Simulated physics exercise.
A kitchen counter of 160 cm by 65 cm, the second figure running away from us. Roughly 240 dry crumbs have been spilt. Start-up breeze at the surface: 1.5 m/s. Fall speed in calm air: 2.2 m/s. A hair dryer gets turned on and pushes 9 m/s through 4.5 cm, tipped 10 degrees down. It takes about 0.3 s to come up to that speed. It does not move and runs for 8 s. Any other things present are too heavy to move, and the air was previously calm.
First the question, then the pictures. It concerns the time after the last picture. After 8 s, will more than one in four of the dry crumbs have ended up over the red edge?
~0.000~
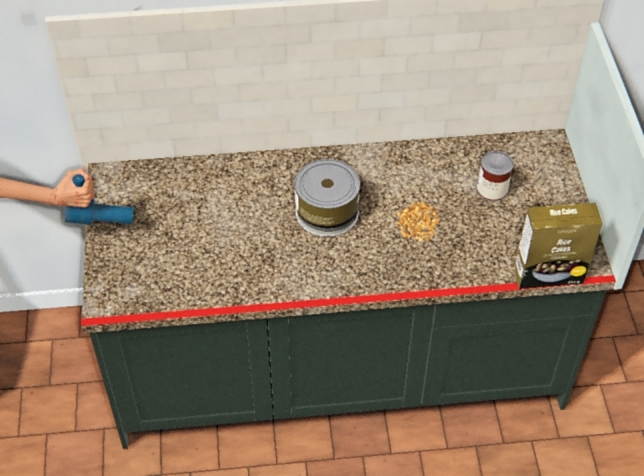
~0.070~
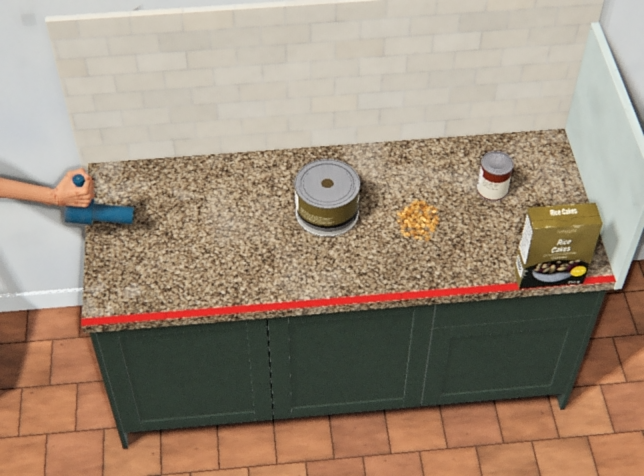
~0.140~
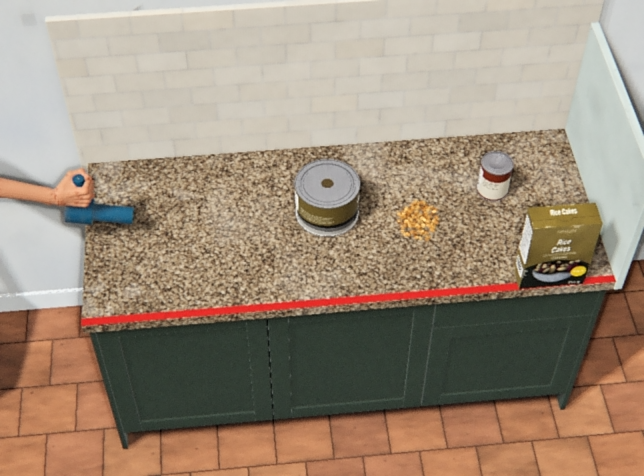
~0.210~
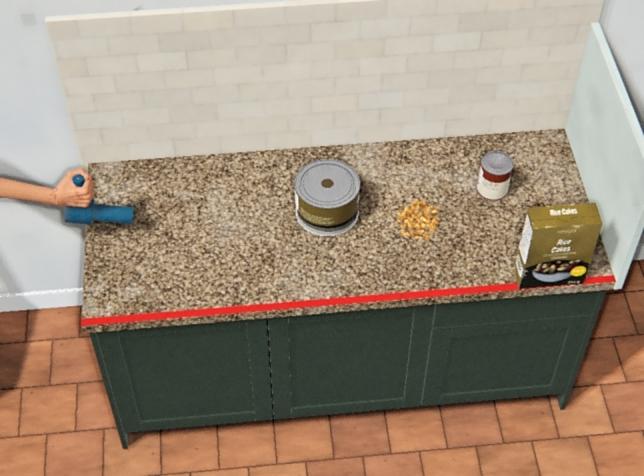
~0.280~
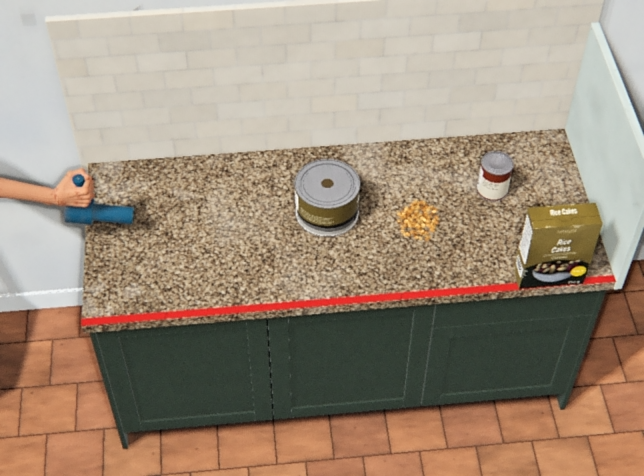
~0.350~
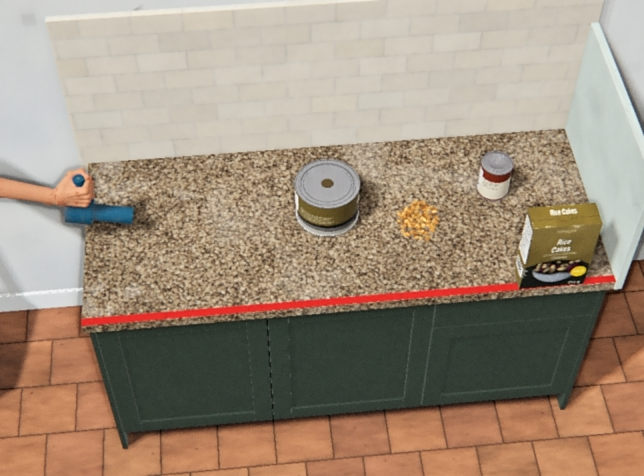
Loss there undershoots or meets a quarter.
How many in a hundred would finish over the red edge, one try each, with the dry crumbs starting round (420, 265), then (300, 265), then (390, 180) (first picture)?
About 60, 80 and 0 in a hundred, in that order.
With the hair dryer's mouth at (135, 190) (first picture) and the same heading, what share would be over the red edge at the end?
Around 0 per cent would end up there.
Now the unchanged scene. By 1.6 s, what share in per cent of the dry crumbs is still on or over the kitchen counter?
Around 100 in a hundred are still there.
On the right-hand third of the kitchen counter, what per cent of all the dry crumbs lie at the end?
60 %.
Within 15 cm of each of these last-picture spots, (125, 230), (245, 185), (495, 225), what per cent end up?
Estimates in listed order: 0 %; 0 %; 15 %.
After 1.6 s, 78 % are on the move or not yet settled, 0 % are over the red edge; the middle of those still in play is near (426, 218).
After 2.6 s, 76 % are on the move or not yet settled, 0 % are over the red edge; the middle of those still in play is near (429, 218).
After 4.4 s, 74 % are on the move or not yet settled, 0 % are over the red edge; the middle of those still in play is near (429, 218).
After 8.0 s, at the end, 0 % are over the red edge; the middle of those still in play is near (432, 214).
